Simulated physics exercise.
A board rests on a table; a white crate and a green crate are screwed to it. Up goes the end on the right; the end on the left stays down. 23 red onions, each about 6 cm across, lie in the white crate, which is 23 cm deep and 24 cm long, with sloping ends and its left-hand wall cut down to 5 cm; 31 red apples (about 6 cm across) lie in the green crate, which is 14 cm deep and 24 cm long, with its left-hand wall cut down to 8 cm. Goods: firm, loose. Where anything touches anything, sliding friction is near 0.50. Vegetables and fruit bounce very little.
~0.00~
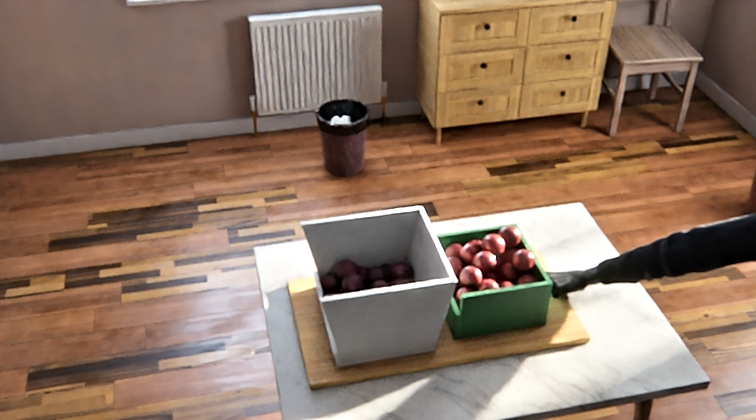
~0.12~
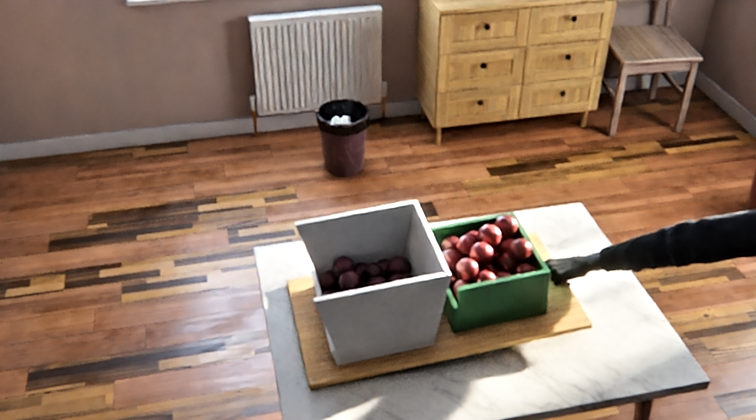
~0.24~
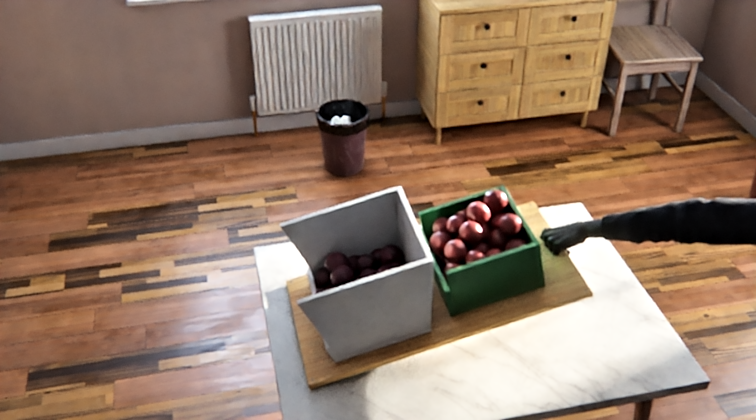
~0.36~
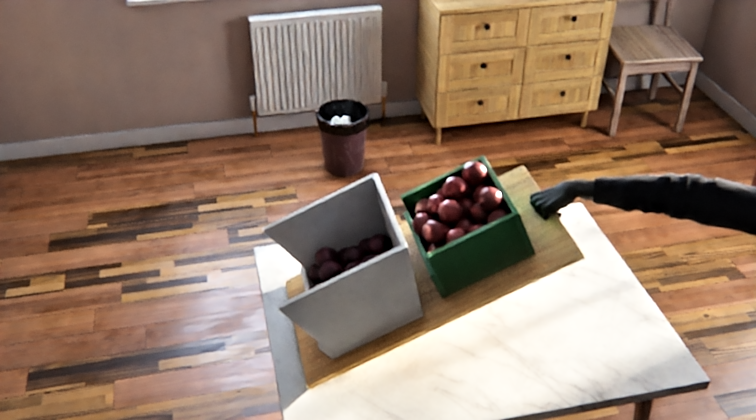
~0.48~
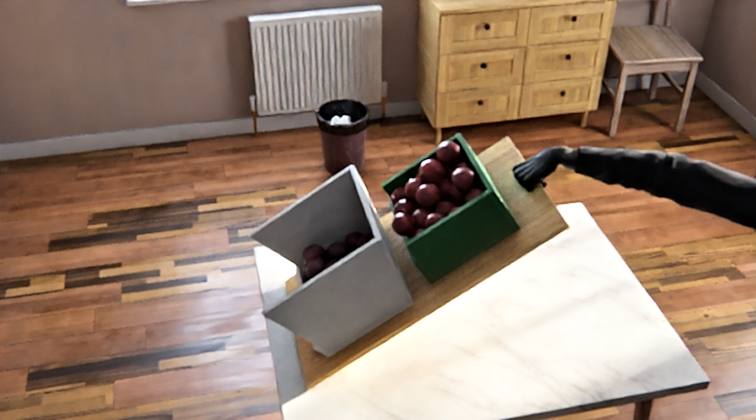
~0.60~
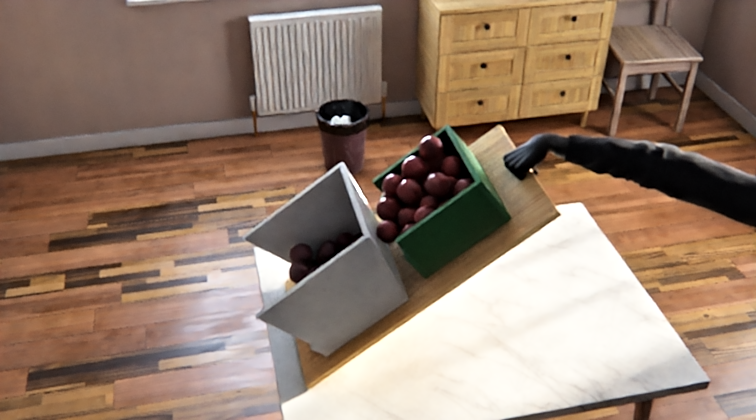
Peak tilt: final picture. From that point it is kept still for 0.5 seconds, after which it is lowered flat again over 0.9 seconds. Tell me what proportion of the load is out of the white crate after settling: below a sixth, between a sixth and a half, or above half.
It ends up missing one sixth to one half.
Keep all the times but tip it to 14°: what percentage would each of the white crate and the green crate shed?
Then the white crate sheds 0 %, while the green crate sheds 0 %.
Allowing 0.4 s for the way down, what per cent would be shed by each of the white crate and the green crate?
White crate 30, green crate 10 per cent.
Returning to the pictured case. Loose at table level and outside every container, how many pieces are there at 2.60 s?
Some 3 pieces.
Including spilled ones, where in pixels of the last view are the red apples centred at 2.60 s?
Pixel (475, 273), give or take.
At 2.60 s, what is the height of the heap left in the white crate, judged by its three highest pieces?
7 cm or so.
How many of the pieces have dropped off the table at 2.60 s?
I'd estimate some 8 at that moment.
After 0.92 s, tilt 36°; the white crate is down by 5 of 23 and the green crate is down by 3 of 31.
After 1.32 s, tilt 31°; the white crate is down by 7 of 23 and the green crate is down by 3 of 31.
After 1.88 s, tilt 2°; the white crate is down by 7 of 23 and the green crate is down by 3 of 31.
Final count (at 2.60 s), the white crate is down by 7 of 23 and the green crate is down by 3 of 31. Asked share, 7 of 23, 30 per cent.
